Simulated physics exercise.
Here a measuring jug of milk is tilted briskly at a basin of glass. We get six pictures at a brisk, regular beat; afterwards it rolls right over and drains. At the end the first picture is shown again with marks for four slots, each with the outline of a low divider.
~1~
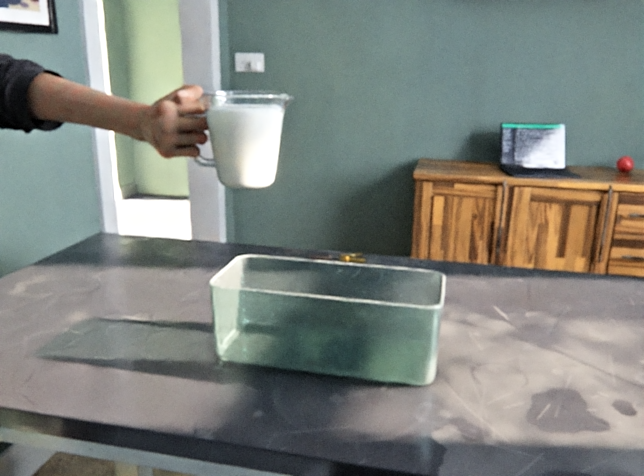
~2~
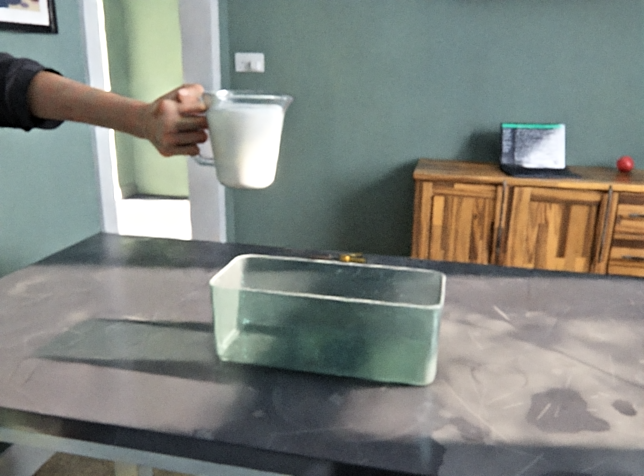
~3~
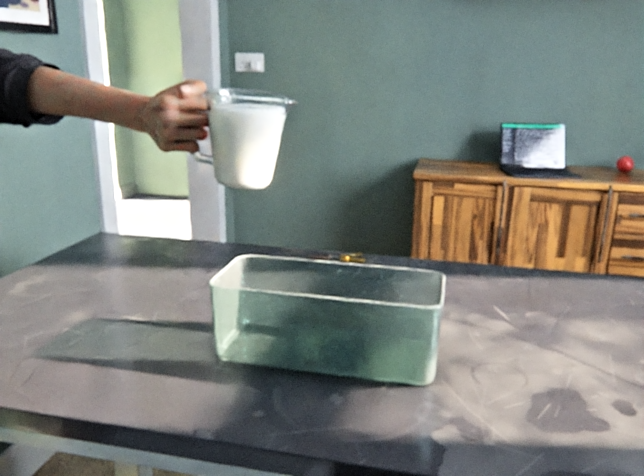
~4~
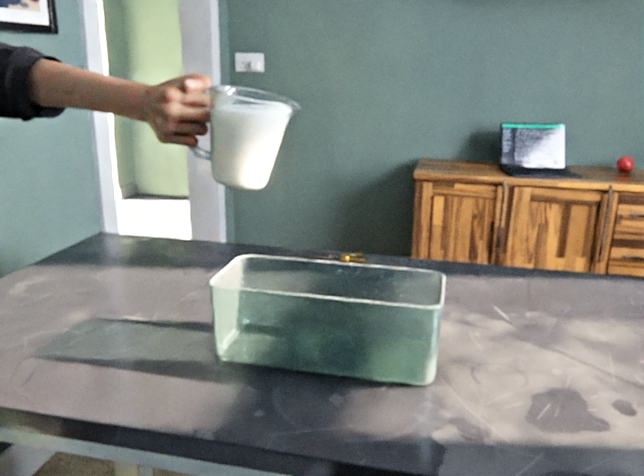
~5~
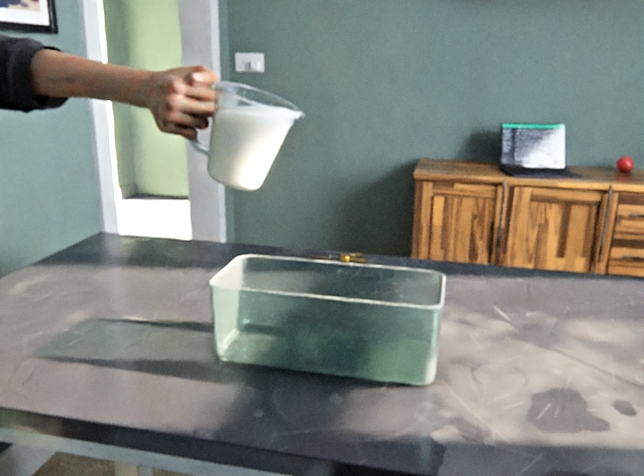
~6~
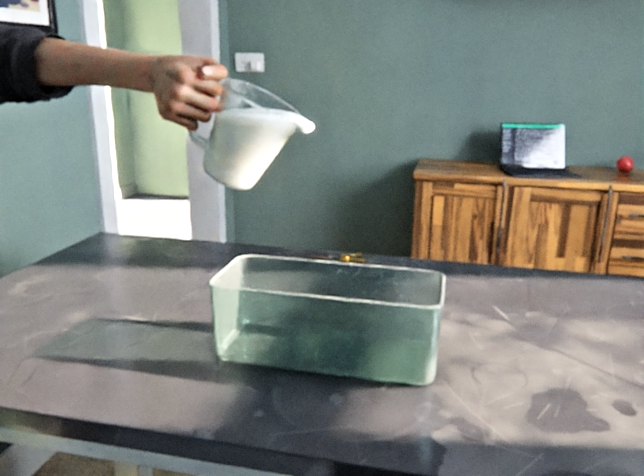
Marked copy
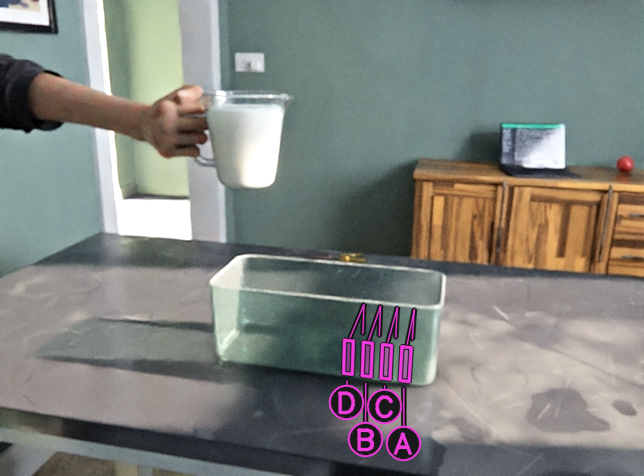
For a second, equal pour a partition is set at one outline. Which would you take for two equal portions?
Take D.
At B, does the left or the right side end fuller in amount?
More ends on the left.
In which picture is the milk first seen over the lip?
In picture 6.
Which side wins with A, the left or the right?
The left side.
In magenta, A at (403, 387); B at (365, 383); C at (384, 385); D at (346, 380).
With A, about 97 % ends left of the wall and 2 % right of it.
With B, about 91 % ends left of the wall and 5 % right of it; 4 % is lost outside.
With C, about 92 % ends left of the wall and 4 % right of it; 3 % is lost outside.
With D, about 52 % ends left of the wall and 46 % right of it.
